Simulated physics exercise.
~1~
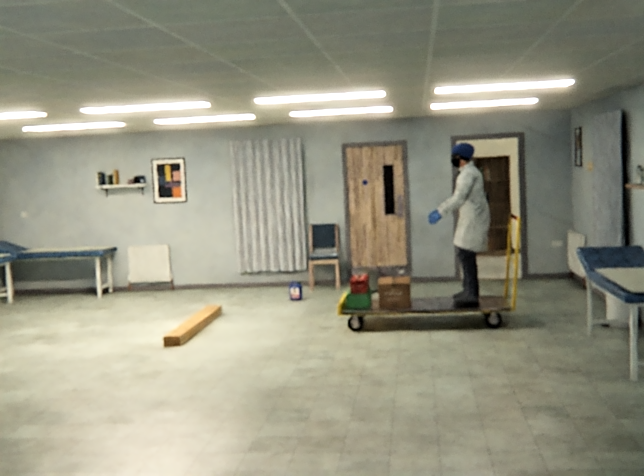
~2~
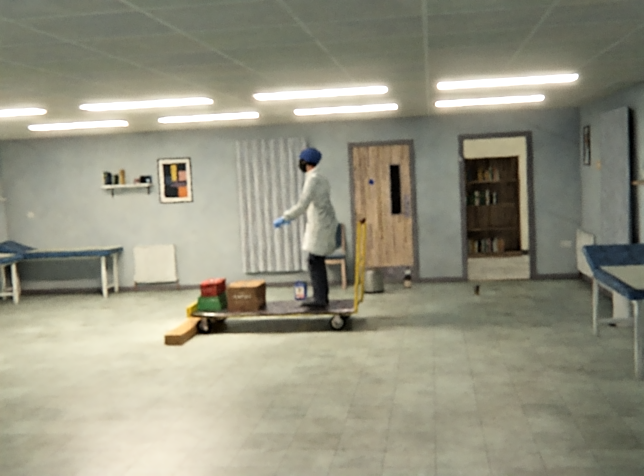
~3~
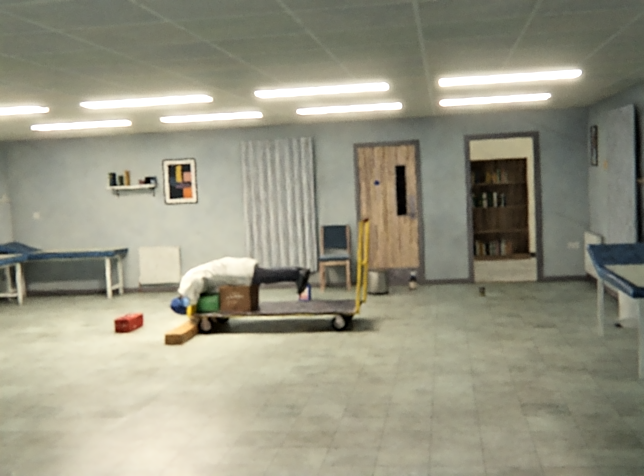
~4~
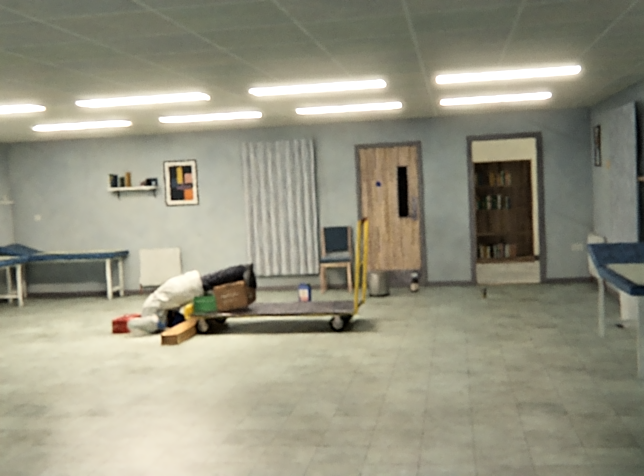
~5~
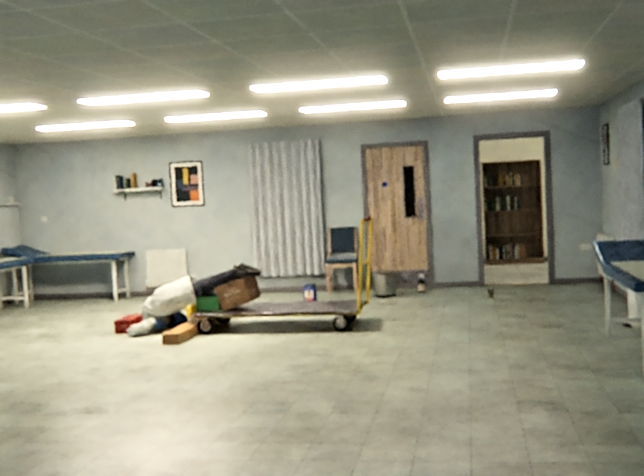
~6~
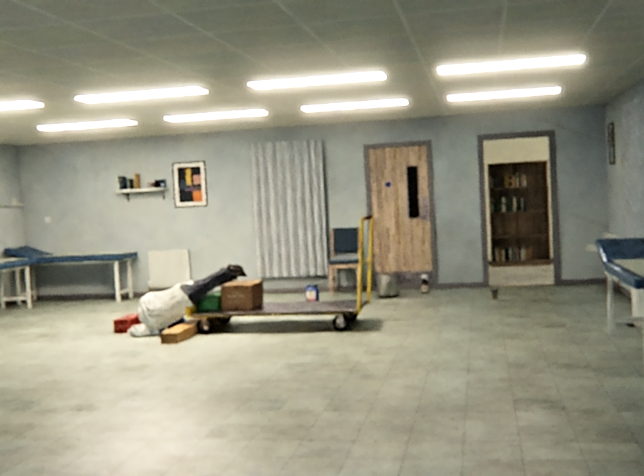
In a tiled room, a trolley stops at a kerb and its rider topples headfirst over the front.
